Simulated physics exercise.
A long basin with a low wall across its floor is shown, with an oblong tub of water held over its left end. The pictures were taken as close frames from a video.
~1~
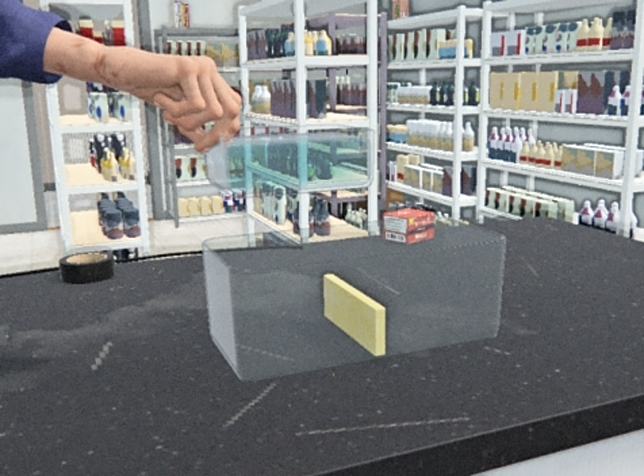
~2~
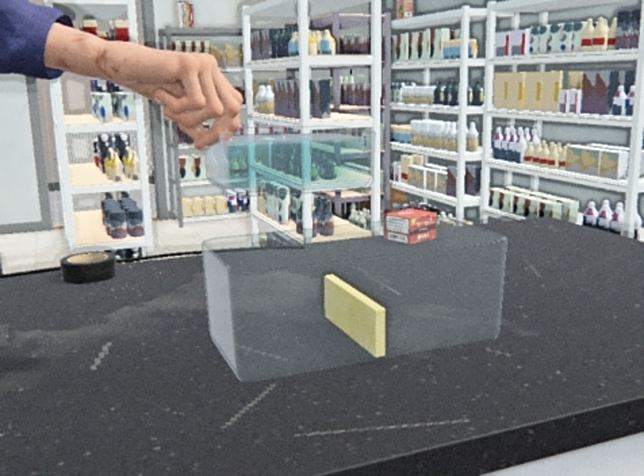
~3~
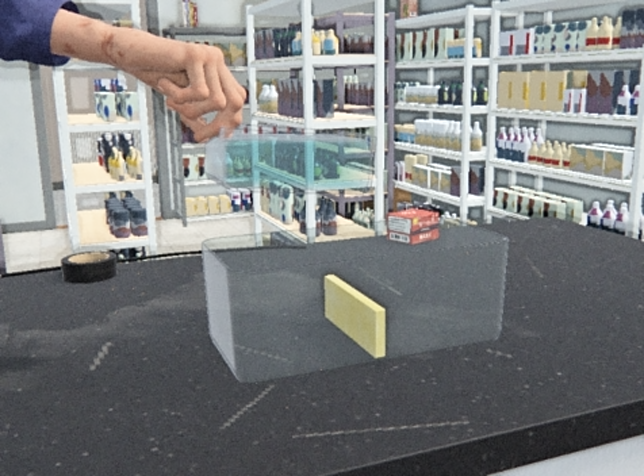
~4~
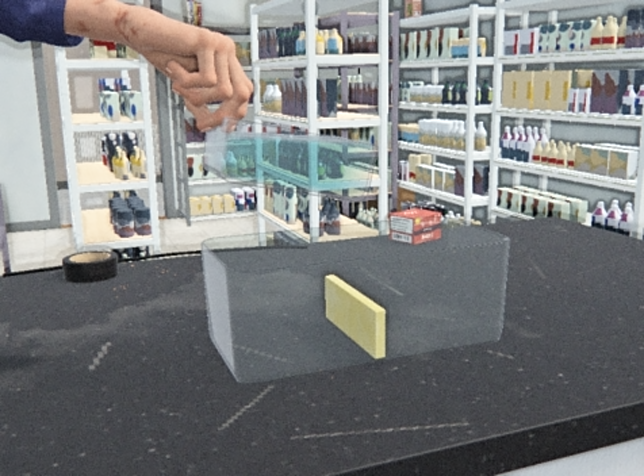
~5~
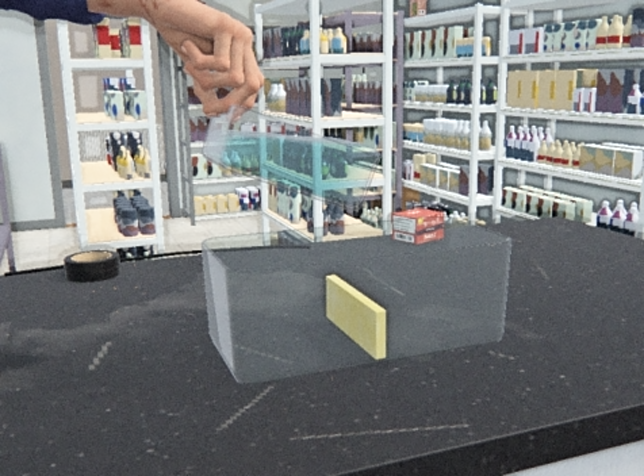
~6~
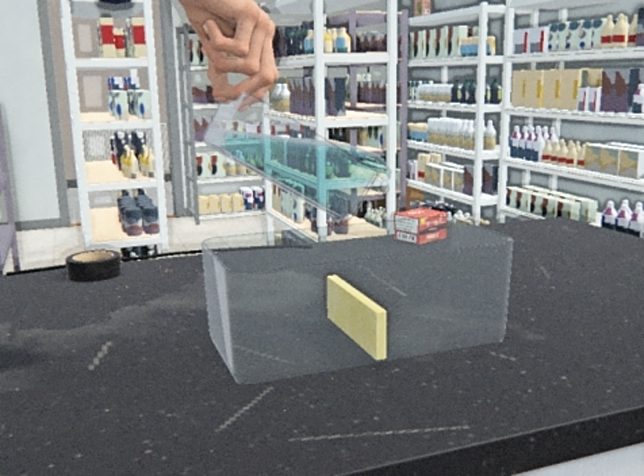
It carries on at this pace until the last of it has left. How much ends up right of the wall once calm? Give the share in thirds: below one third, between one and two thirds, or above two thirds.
The right side is left with enough to pass two thirds.
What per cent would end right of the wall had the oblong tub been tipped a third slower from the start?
It comes to around 80 per cent.
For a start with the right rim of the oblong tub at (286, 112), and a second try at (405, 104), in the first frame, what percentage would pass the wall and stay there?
25 % and 80 %.
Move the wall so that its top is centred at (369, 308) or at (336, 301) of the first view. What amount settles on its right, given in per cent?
In order, some 60 and 85 in a hundred.
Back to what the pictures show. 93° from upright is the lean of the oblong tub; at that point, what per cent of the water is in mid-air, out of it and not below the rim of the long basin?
Share in flight: Approx. 15 %.
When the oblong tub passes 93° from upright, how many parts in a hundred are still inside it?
Roughly 10 %.
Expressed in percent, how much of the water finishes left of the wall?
Some 15 per cent.
A moment on, the oblong tub is tipped on its side and 8 per cent is still to pour, 2 is left of the wall and 75 right of it.
Next, the oblong tub is tipped right over and 2 per cent is still to pour, 13 is left of the wall and 81 right of it.
Then the oblong tub is tipped right over and 0 per cent is still to pour, 16 is left of the wall and 81 right of it.
Later the oblong tub is tipped right over and 0 per cent is still to pour, 16 is left of the wall and 80 right of it.
At rest 16 per cent lies left of the wall, 80 right of it and 4 outside.
